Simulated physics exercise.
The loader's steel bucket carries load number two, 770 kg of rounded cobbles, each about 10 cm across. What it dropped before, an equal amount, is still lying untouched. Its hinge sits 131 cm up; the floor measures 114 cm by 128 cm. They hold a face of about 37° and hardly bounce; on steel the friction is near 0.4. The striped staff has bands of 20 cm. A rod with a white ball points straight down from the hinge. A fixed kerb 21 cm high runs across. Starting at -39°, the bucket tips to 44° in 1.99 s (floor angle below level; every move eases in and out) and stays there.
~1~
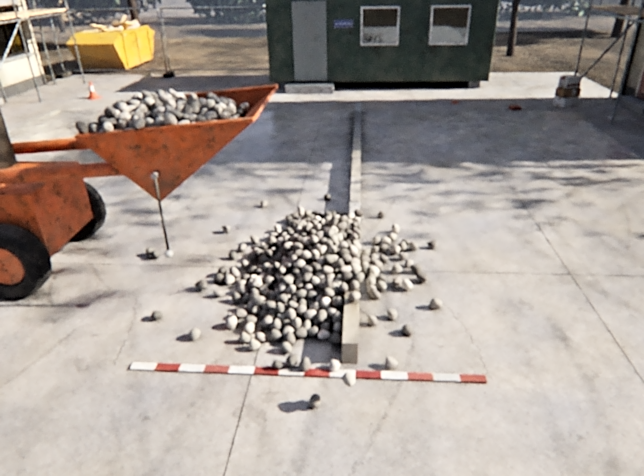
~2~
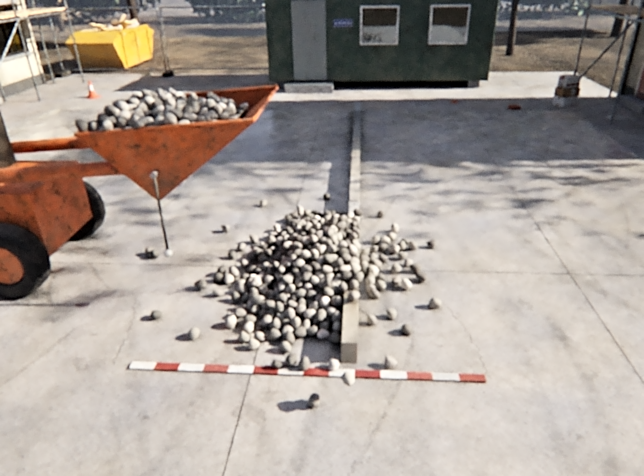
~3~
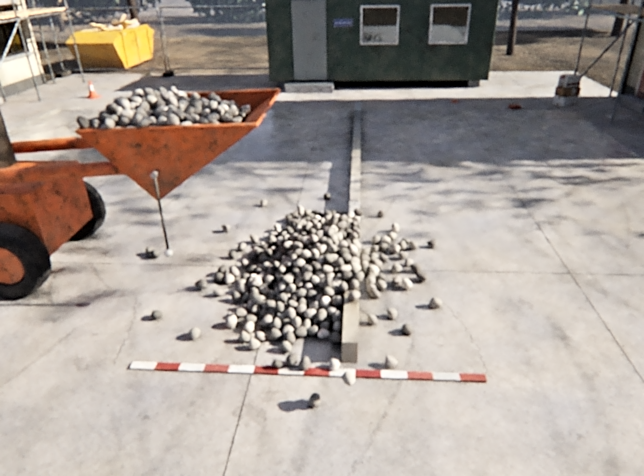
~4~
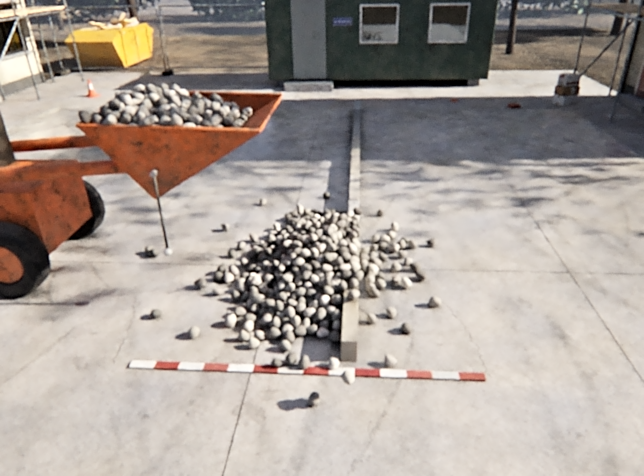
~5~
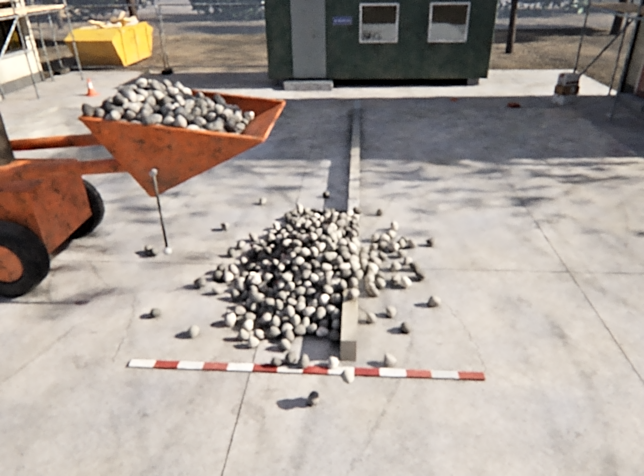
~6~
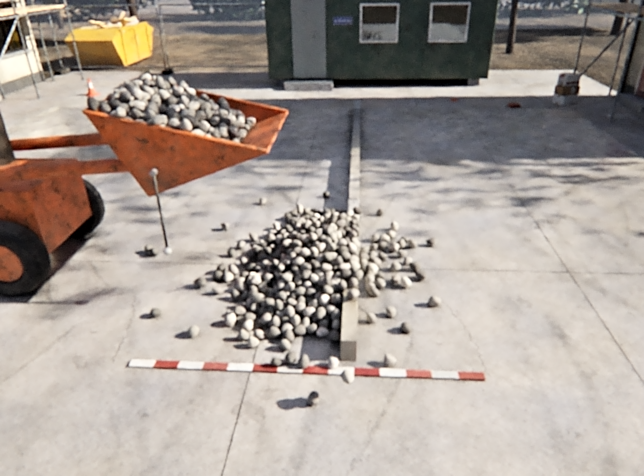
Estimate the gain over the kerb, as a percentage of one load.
Roughly 1 per cent of a load more.
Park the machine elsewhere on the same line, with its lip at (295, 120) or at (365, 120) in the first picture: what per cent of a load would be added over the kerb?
First some 20, then 90 per cent.
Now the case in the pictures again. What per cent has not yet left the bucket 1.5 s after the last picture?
Roughly 20 per cent is still inside.
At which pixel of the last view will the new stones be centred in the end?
Near (272, 247).
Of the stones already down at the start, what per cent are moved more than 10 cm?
About 15 per cent.
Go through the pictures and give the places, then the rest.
In the first frame, the bucket is at -39°, its lip at (254, 120); the top of the load is at (151, 102). The earlier load is highest near (329, 235), 37 cm above ground level, 94 % on this side of the kerb, 6 % over the kerb.
In the second frame, the bucket is at -38°, its lip at (254, 120); the top of the load is at (151, 100).
In the third frame, lip at (257, 125), floor tilted -36°, highest stones at (144, 98).
In the fourth frame, lip at (260, 131), floor tilted -32°, highest stones at (141, 94).
In the fifth frame, lip at (264, 140), floor tilted -27°, highest stones at (141, 89).
In the sixth frame, lip at (267, 152), floor tilted -21°, highest stones at (143, 85).
Then, 0.9 s after the last picture the floor is at 31°; in per cent of one load, 93 in the bucket, 102 on this side of the kerb, 6 over the kerb; the foremost stones are at (415, 258).
Then, 1.5 s after the last picture the floor is at 44°; in per cent of one load, 19 in the bucket, 176 on this side of the kerb, 6 over the kerb; the foremost stones are at (415, 258).
Then, 1.8 s after the last picture the floor is at 44°; in per cent of one load, 2 in the bucket, 192 on this side of the kerb, 7 over the kerb; the foremost stones are at (415, 258).
Then, 4.7 s after the last picture the floor is at 44°; in per cent of one load, 0 in the bucket, 194 on this side of the kerb, 7 over the kerb; the foremost stones are at (415, 258). Net gain over the kerb, 1.
